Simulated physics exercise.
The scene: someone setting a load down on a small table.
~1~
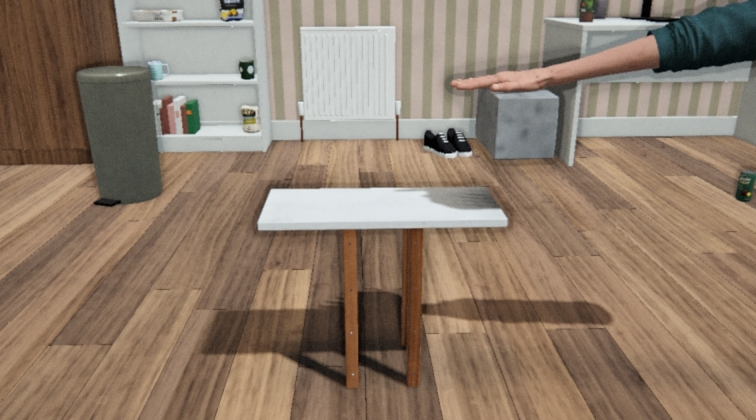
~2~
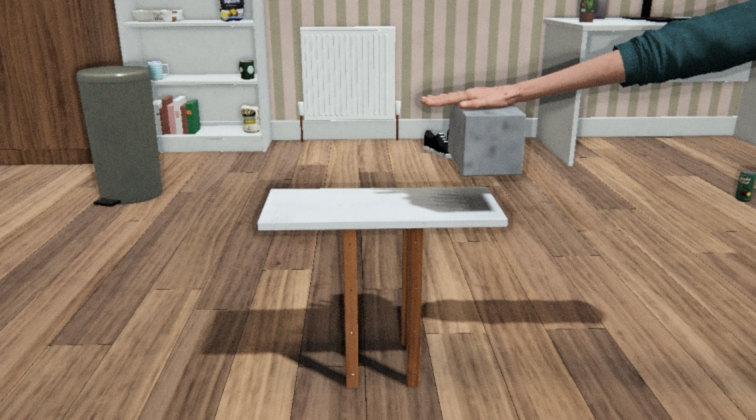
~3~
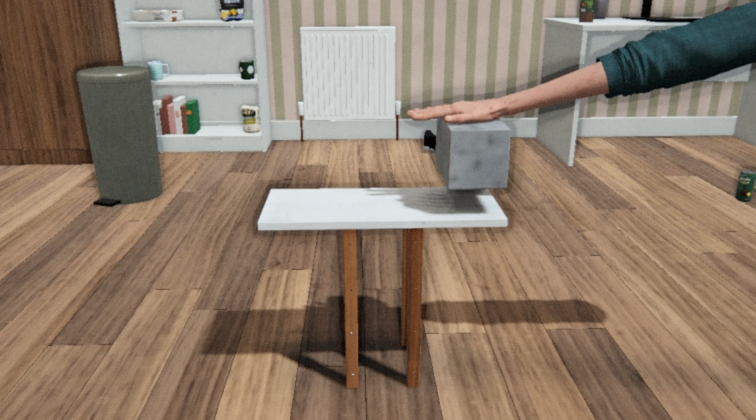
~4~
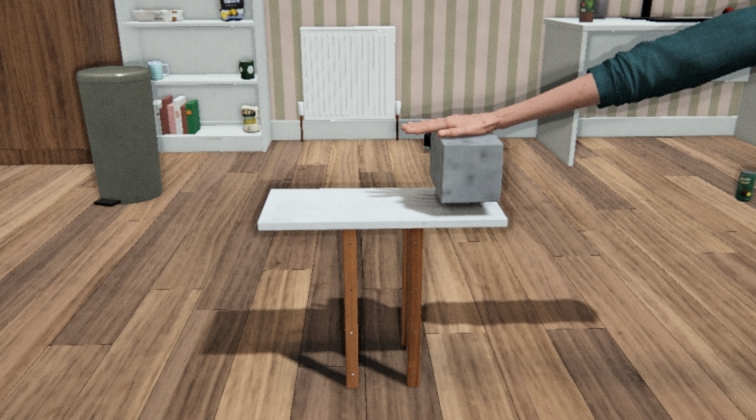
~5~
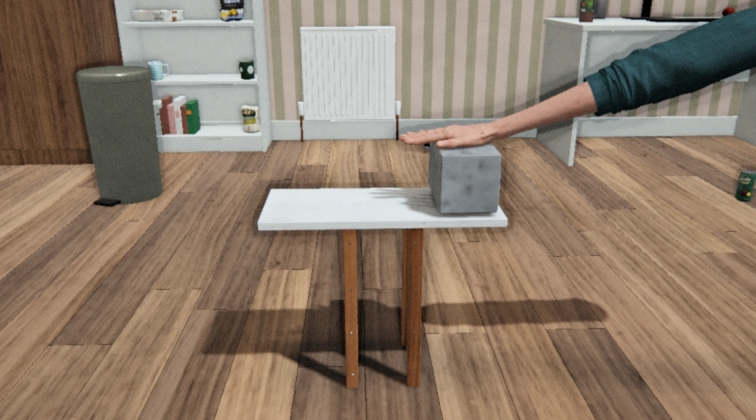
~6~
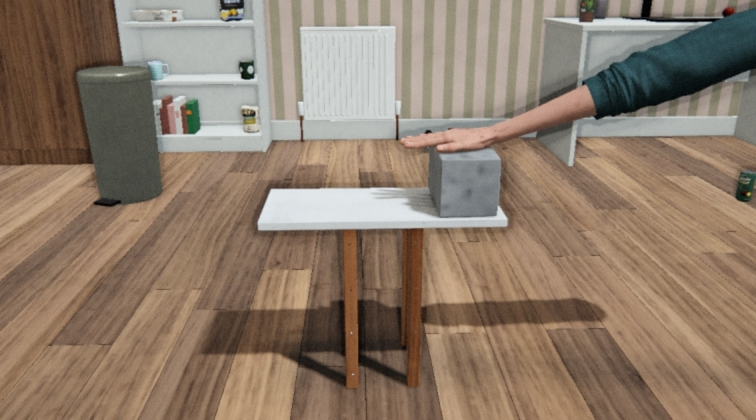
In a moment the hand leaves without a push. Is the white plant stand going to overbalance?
Outcome: The white plant stand overbalances.
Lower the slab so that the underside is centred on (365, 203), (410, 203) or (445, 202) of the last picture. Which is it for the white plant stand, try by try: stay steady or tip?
Try by try, it stands fast; holds firm; topples.
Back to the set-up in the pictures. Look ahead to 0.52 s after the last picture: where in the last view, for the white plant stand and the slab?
The white plant stand around (456, 208); the slab around (541, 213).
Then, 0.52 s later than the last frame, white plant stand tilted by 27° near (456, 208).
When it is over, the white plant stand tips up, near (527, 272).
